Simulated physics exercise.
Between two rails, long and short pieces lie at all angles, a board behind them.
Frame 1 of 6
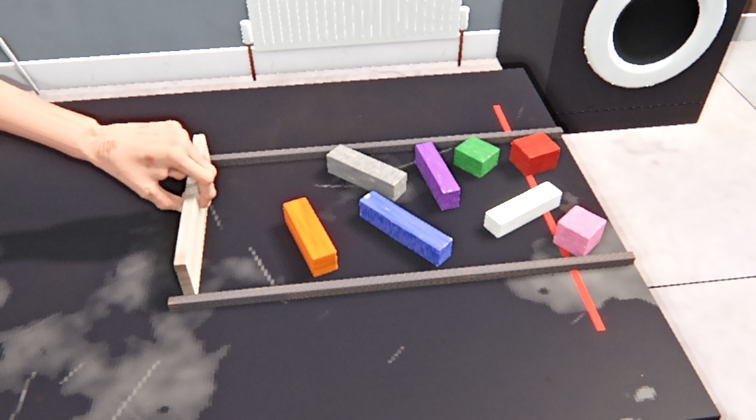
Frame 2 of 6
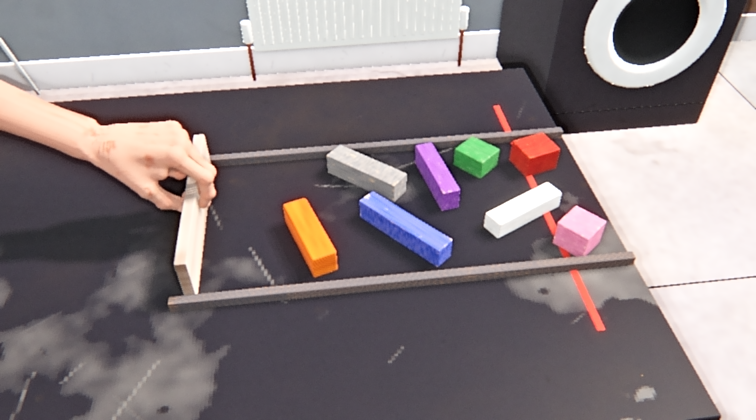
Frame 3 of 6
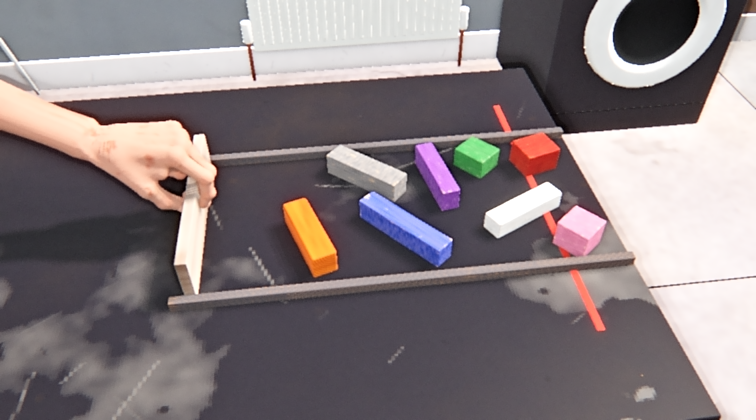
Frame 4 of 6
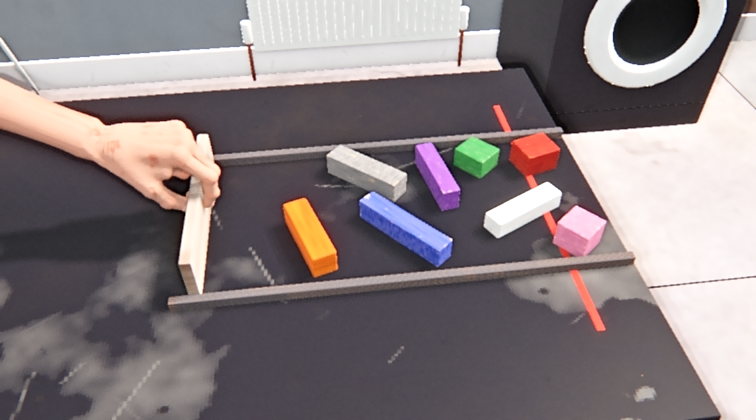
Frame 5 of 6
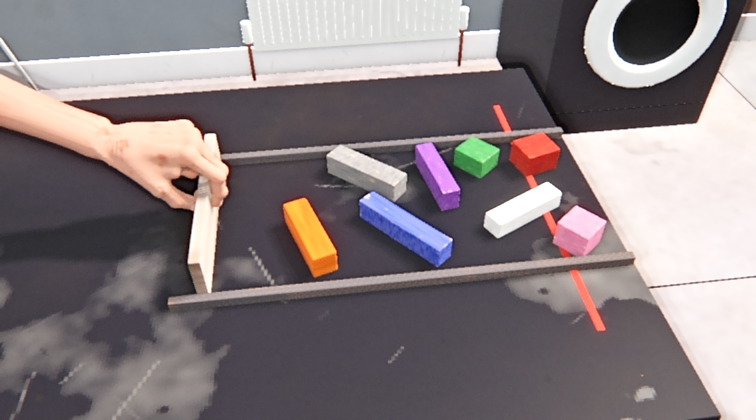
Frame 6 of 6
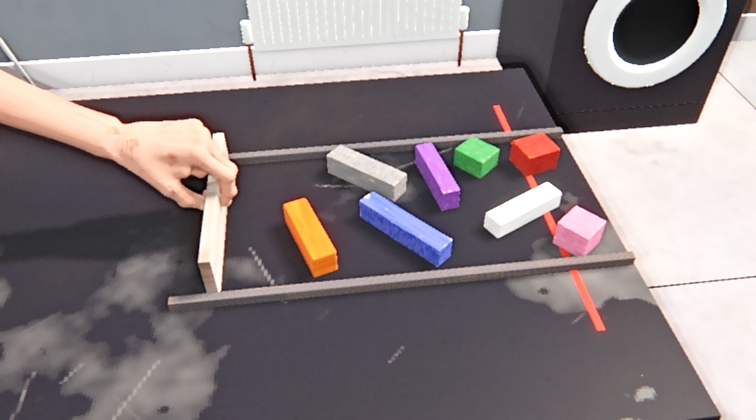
On a dark tabletop between two rails, a hand held a pale board upright behind eight scattered coloured blocks, then slid it slightly to the right, while the blocks stayed where they were.
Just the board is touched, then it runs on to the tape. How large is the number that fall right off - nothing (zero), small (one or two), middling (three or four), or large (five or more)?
Middling - three or four.
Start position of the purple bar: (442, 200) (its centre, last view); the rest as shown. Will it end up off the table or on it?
Note - purple bar not retained.
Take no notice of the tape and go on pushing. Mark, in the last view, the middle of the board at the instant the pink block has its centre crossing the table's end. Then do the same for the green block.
(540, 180) and then (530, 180), give or take.
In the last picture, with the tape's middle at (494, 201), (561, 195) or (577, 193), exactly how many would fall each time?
So, one try after another, the floor gets 0, then 5, then 7.
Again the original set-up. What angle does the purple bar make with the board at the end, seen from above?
Out of line by around 35°.
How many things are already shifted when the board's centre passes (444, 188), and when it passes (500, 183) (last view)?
7 and 8.
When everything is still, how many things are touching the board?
2 in contact.
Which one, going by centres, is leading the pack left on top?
Result: The pink block.
A little later, none off yet; pink block at rest near (579, 232); red block at rest near (534, 154); white bar at rest near (523, 210).
When it is over, the number that fall off is three or four; down, green block, white bar and red block.
